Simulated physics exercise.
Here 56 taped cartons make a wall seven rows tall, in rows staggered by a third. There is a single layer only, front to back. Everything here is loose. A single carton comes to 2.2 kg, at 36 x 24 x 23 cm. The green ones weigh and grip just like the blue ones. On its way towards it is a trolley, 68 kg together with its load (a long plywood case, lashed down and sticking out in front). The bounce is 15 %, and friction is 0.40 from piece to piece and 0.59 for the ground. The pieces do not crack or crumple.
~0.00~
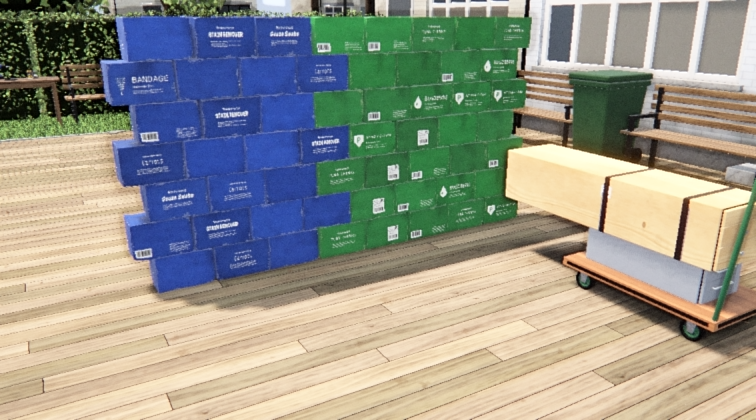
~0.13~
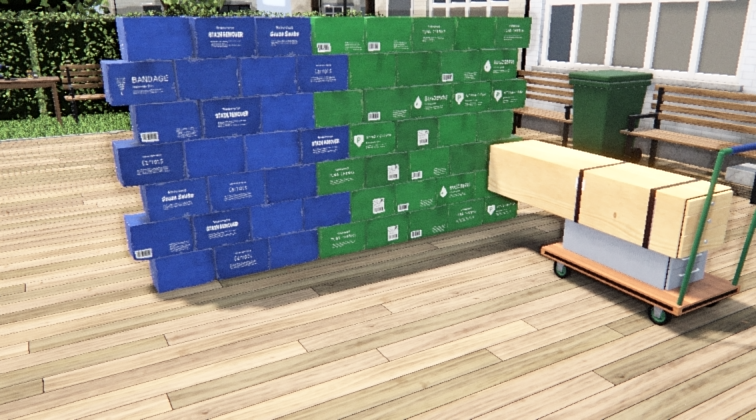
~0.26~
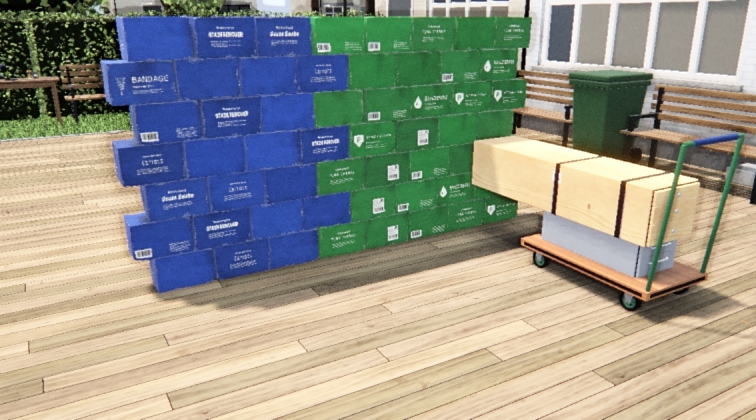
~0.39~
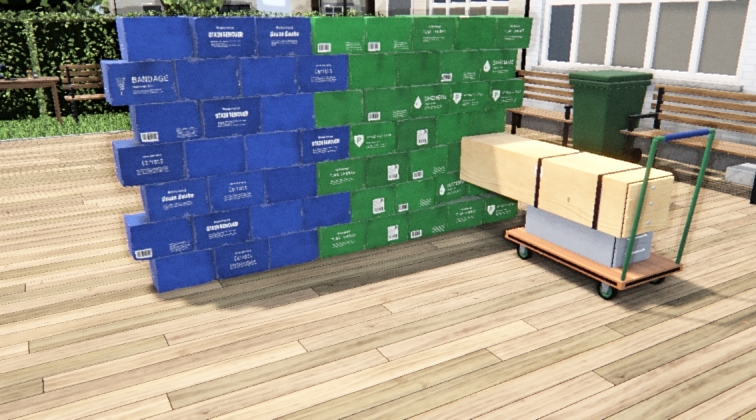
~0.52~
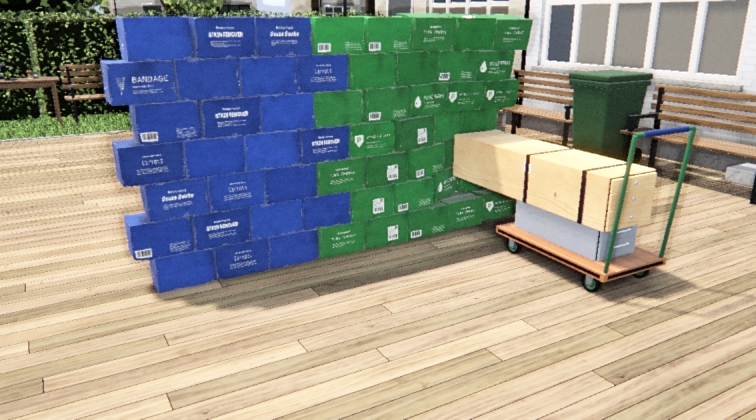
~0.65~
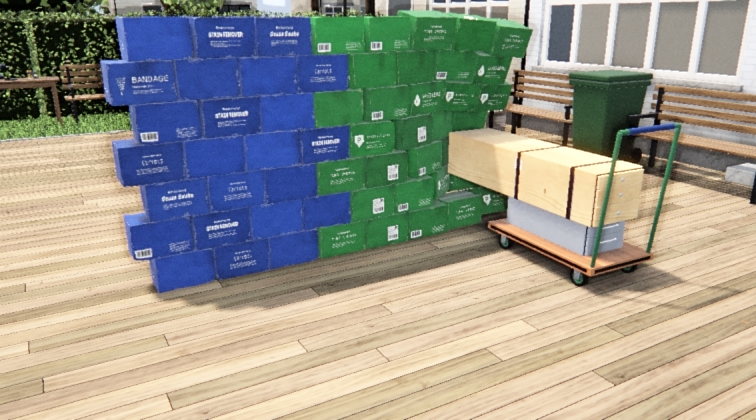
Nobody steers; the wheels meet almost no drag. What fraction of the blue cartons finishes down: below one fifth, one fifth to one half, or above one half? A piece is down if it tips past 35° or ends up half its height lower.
Below one fifth.
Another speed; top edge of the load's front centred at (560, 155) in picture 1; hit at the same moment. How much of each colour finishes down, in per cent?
Result - green: 70%; blue: 0%.
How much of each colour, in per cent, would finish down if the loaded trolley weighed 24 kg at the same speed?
The split would be green 0, then blue 0 per cent.
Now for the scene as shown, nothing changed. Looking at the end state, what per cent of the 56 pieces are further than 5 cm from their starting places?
It comes to 40 percent shifted.
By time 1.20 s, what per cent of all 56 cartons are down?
By then 25 per cent.
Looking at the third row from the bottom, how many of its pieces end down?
It's 3 in that row.
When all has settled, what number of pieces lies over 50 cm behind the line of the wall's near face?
Estimate: Roughly 16 of them.
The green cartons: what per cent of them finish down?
For green, it's 70 per cent down at the end.
After 0.86 s, load 44 cm past the wall's line, still rolling; none of the 24 blue cartons down (6 of 56 in all colours); top blue carton unmoved; top green carton 4° from how it stood.
After 1.20 s, load 64 cm past the wall's line, still rolling; none of the 24 blue cartons down (14 of 56 in all colours); top blue carton unmoved; top green carton 16° from how it stood.
After 1.58 s, load 79 cm past the wall's line, still rolling; none of the 24 blue cartons down (22 of 56 in all colours); top blue carton unmoved; top green carton 41° from how it stood, 41 cm lower.
After 2.18 s, load 87 cm past the wall's line, still rolling; none of the 24 blue cartons down (22 of 56 in all colours); top blue carton unmoved; top green carton upside down.
In the end (3.2 s), load 87 cm past the wall's line, stopped; none of the 24 blue cartons down (22 of 56 in all colours); top blue carton unmoved; top green carton upside down. That is 0 per cent. From the last view, middles, top blue carton near (155, 38), top green carton near (83, 216).
